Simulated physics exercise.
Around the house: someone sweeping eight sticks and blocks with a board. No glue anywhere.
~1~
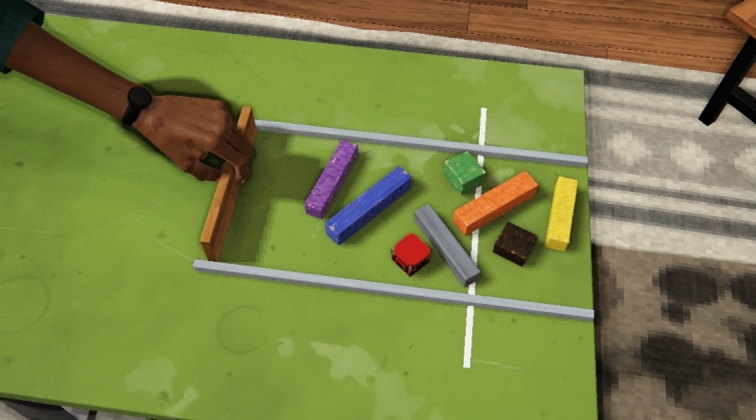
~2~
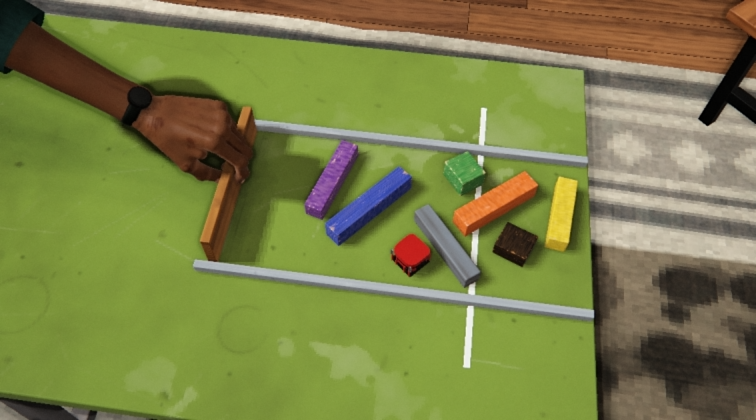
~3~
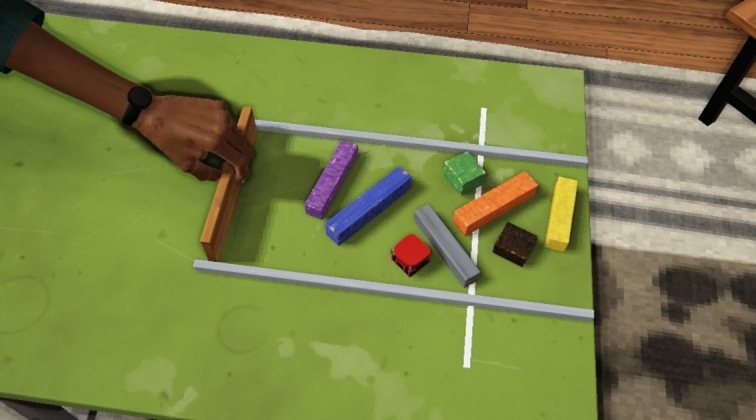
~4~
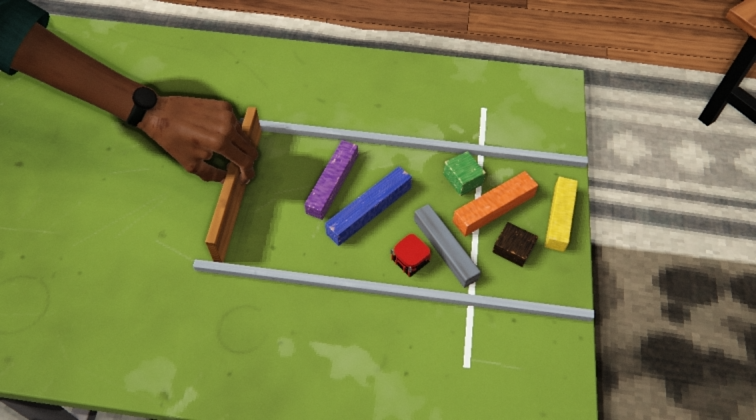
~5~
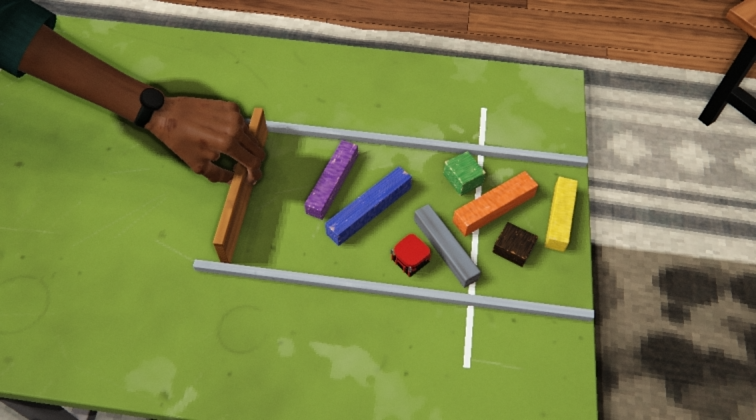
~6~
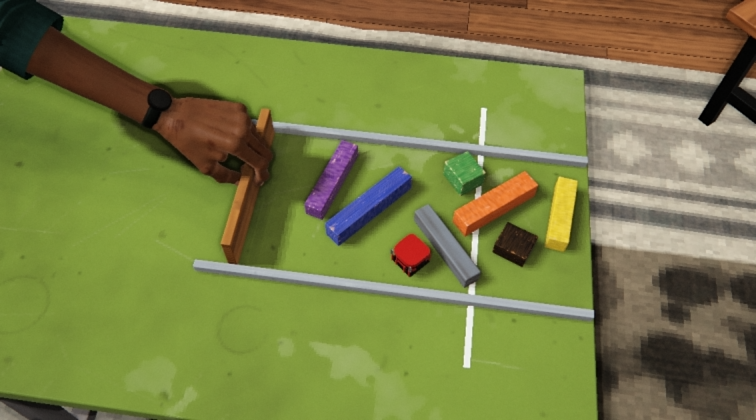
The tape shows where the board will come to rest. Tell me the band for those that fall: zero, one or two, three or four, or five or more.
As it turns out, the number that fall off is zero.
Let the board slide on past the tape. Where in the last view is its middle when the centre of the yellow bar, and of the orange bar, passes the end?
For the yellow bar at (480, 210), for the orange bar at (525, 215).
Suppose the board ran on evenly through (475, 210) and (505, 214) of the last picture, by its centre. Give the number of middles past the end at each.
Place by place, 0 and 2.
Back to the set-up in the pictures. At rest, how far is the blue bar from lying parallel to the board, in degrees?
Some 0 degrees.
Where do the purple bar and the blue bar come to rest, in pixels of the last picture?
About (488, 196), and the other about (506, 231).
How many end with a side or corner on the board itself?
The number is 1.
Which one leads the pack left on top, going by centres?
That is the yellow bar.
Soon after, none off yet; yellow bar at rest near (562, 213); black block at rest near (515, 244); orange bar at rest near (496, 203).
At rest, the number that fall off is zero.
